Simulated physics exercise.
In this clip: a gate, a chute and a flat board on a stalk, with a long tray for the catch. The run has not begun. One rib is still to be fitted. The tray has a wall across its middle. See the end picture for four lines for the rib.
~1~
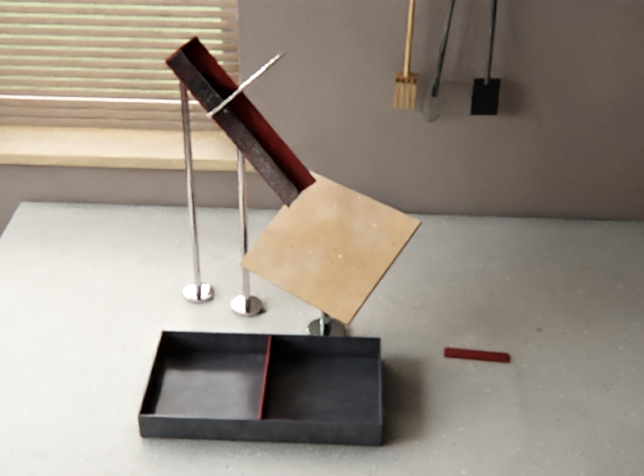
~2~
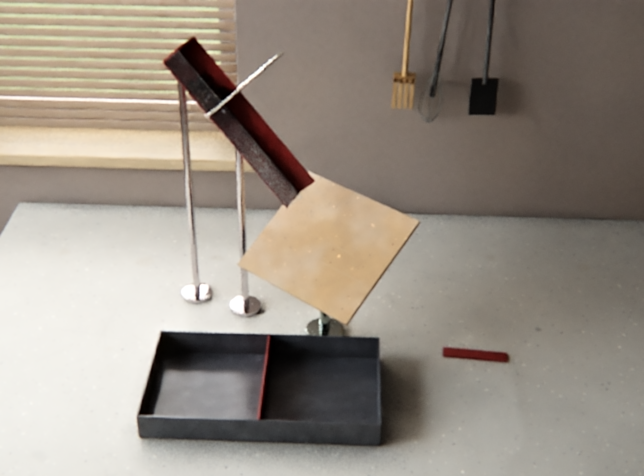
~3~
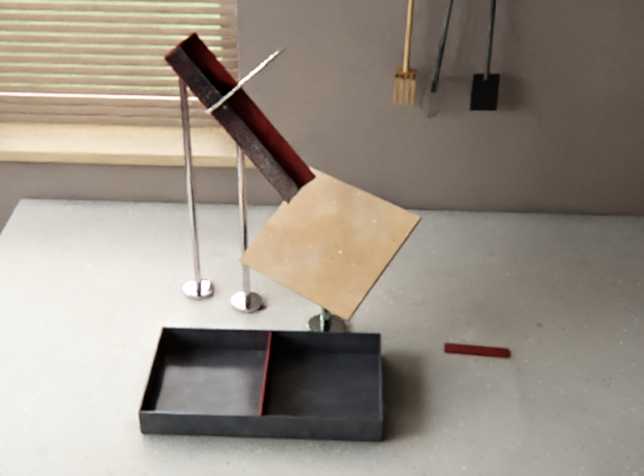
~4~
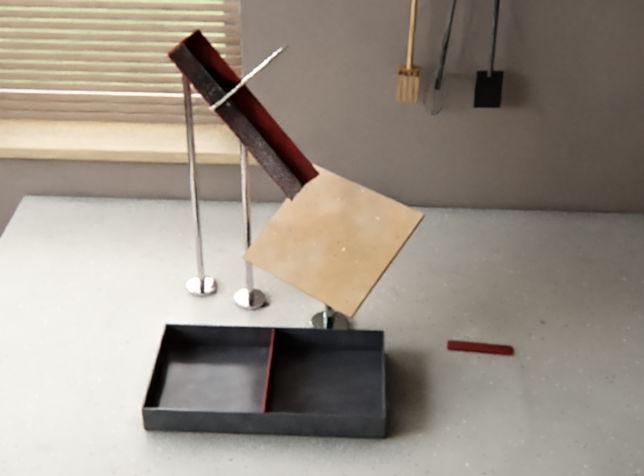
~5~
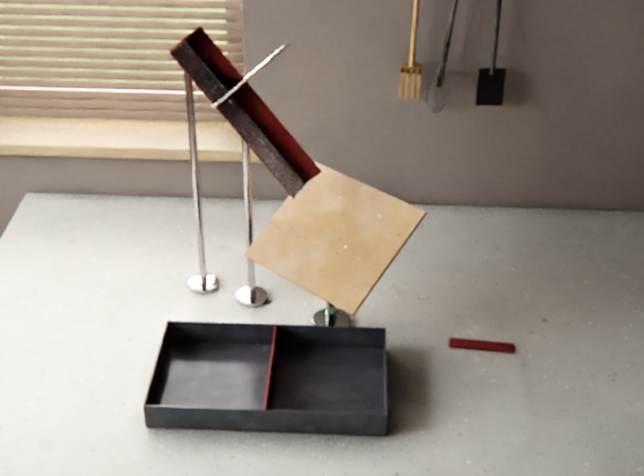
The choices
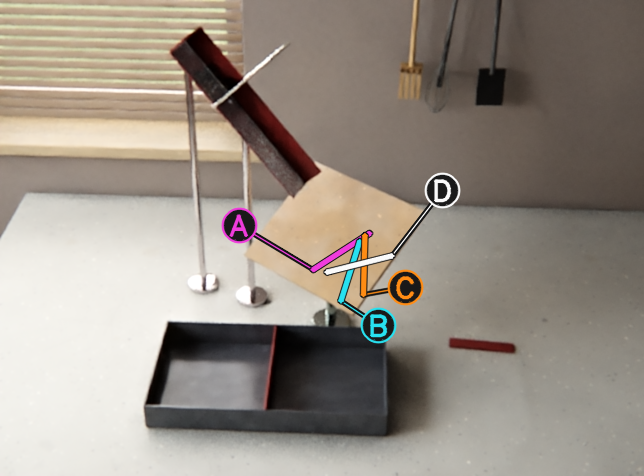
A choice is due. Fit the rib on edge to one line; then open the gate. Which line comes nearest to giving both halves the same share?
Line D.
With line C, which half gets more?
The right half.
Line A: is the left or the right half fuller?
More lands on the left.
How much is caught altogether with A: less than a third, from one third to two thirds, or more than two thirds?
More than two thirds.
On the marked copy, line A from (369, 233) to (313, 269); line B from (359, 241) to (340, 300); line C from (364, 235) to (363, 294); line D from (391, 255) to (326, 272).
Choosing A, of what is caught, nearly all in the left half, a small part in the right.
Choosing B, of what is caught, about a quarter in the left half, most in the right.
Choosing C, of what is caught, about a quarter in the left half, most in the right.
Choosing D, of what is caught, about half in the left half, about half in the right.
